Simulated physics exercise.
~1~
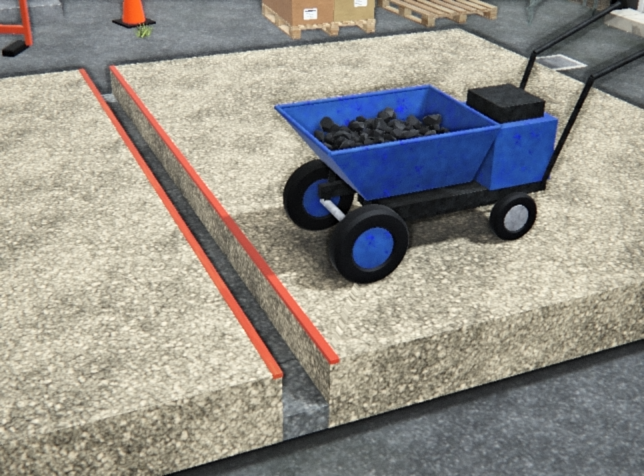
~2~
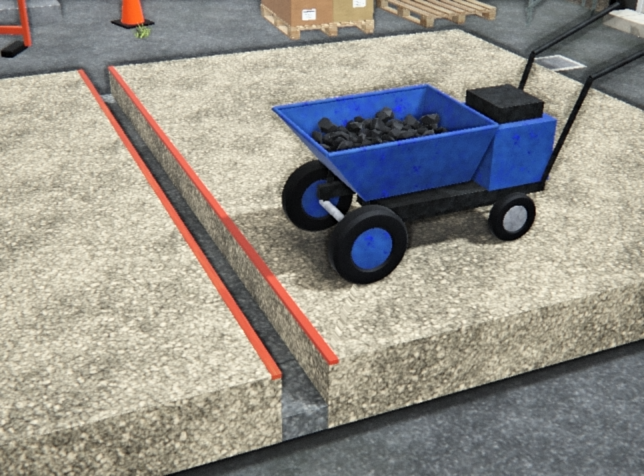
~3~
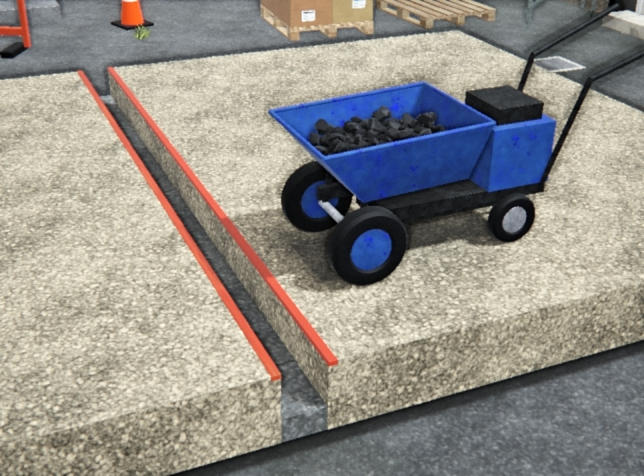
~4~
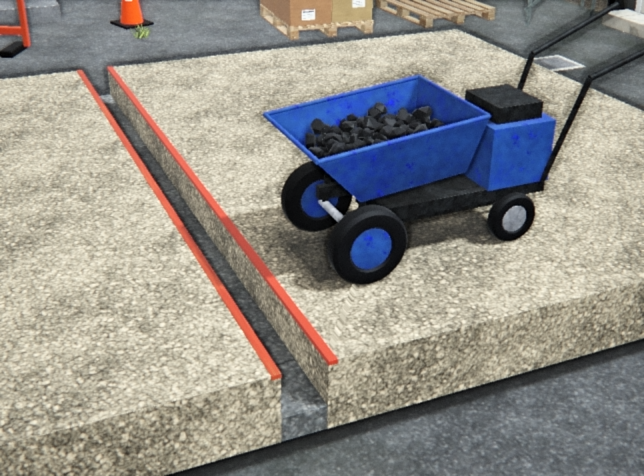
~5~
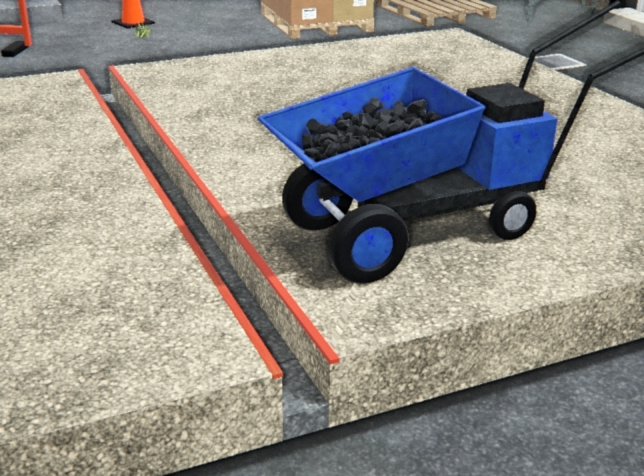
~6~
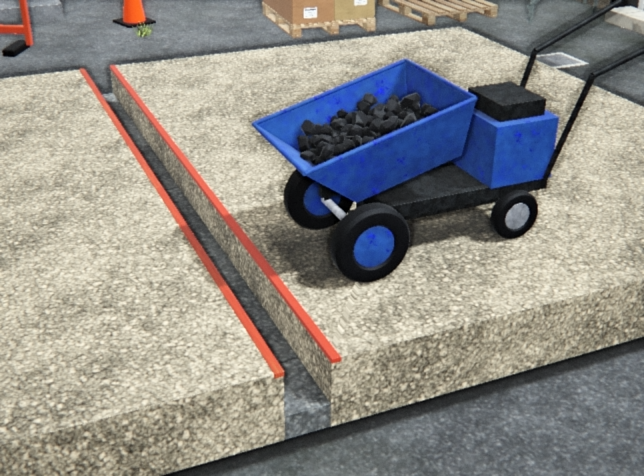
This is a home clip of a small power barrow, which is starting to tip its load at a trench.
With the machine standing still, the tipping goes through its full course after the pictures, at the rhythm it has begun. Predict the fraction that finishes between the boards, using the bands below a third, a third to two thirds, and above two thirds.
Pretty sure the trench share falls in the middle band, so one to two thirds.
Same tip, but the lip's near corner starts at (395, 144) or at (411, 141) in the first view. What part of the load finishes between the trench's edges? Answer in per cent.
From the first spot you get 50 percent, and from the second 30 percent.
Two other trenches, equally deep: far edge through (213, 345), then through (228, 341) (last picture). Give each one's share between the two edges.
Roughly 100 % and 90 %.
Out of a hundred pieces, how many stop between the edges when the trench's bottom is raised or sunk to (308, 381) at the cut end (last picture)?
It lands somewhere near 20 percent.
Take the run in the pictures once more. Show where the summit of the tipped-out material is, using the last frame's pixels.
Summit once settled: About (196, 273).
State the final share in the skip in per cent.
I'd say around 15 per cent.
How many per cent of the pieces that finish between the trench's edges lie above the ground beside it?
Roughly 5 percent.
Soon after the last picture, skip tipped steeply; all in the skip.
A little later, skip tipped right over; most in the skip; a small part in or heaped over the trench; a small part beyond it.
Later still, skip tipped right over; about a quarter in the skip; about a third in or heaped over the trench; about a third beyond it.
By the end, skip tipped right over; about a quarter in the skip; about half in or heaped over the trench; about a third beyond it.
